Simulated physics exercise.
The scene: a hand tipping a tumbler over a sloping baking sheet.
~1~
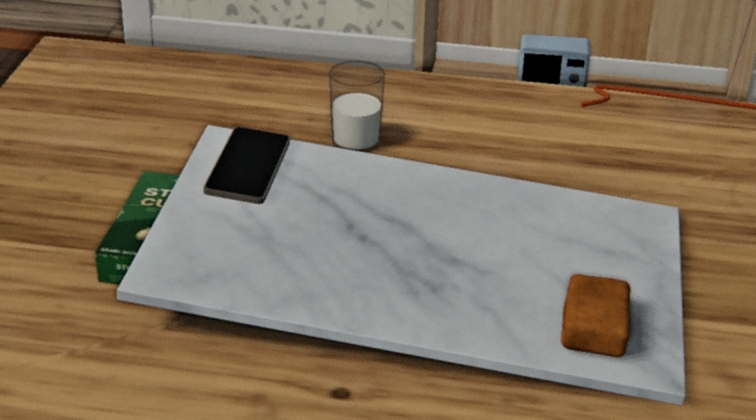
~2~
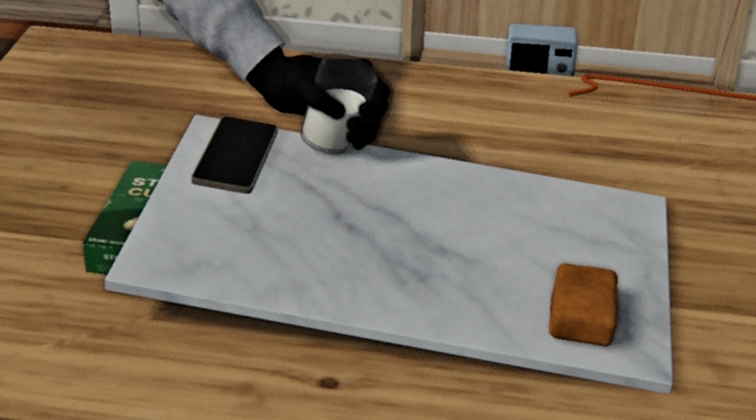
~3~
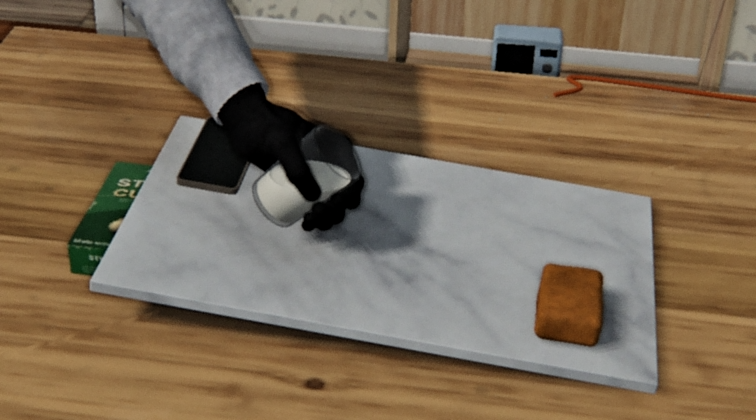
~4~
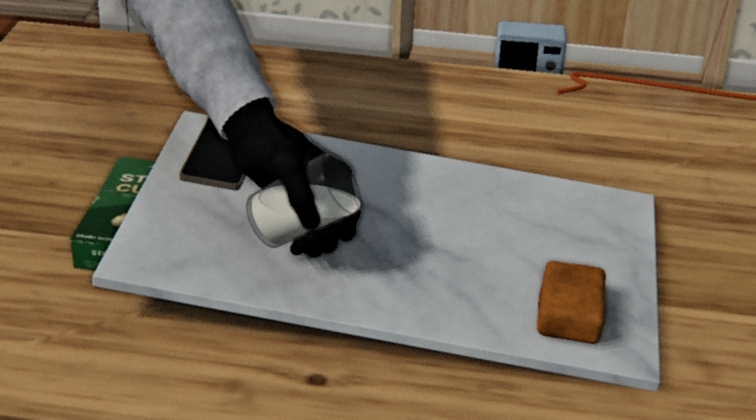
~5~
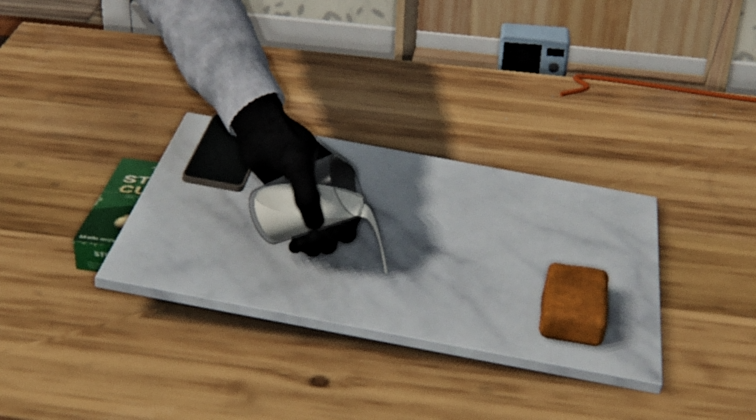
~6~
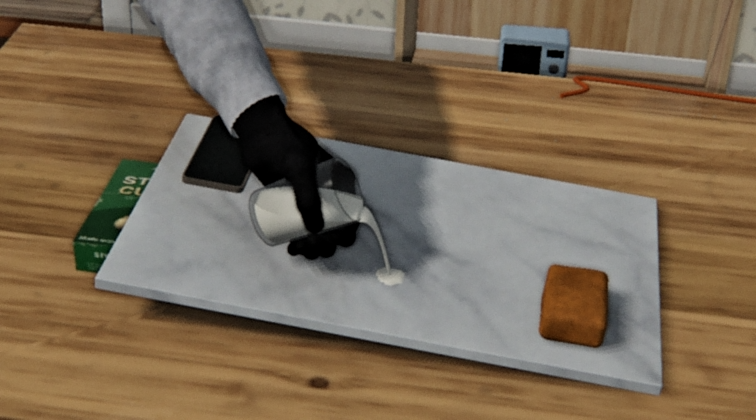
A gloved hand lifts a glass of milk, tilts it, and pours onto a marble-patterned board.
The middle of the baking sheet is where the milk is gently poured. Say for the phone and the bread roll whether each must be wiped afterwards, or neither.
On the left the phone: No, on the right the bread roll: Yes.
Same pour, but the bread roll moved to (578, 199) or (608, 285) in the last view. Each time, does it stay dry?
Try one: It stays clear. Try two: It gets hit.
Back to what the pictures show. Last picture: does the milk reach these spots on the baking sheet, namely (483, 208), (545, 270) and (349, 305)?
Going through them: Spill-free for the first, spilled on for the next, spill-free for the last.
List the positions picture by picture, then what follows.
The baking sheet slopes down to the right; tumbler (357, 106) about half full; phone (248, 164); bread roll (597, 314), in the first frame.
Tumbler about half full, surface at (338, 103); phone (236, 154), in the second frame.
Tumbler (308, 177) tipped 45° with all of its load; bread roll (570, 304), in the third frame.
The baking sheet slopes down to the right; tumbler (305, 201) tipped 55° with all of its load; phone (224, 151), in the fourth frame.
The first of it lands; tumbler (308, 200) tipped 60° with all of its load; bread roll (575, 303), in the fifth frame.
The first of it lands; tumbler (308, 203) tipped 60° with all of its load; phone (227, 153); bread roll (575, 305), in the sixth frame.
Next, it runs down to the right; the phone is clear of it; the bread roll is in it.
After that, it runs down to the right and off the end; the phone is clear of it; the bread roll is in it.
Finally, it runs down to the right and off the end; the phone is clear of it; the bread roll is in it.
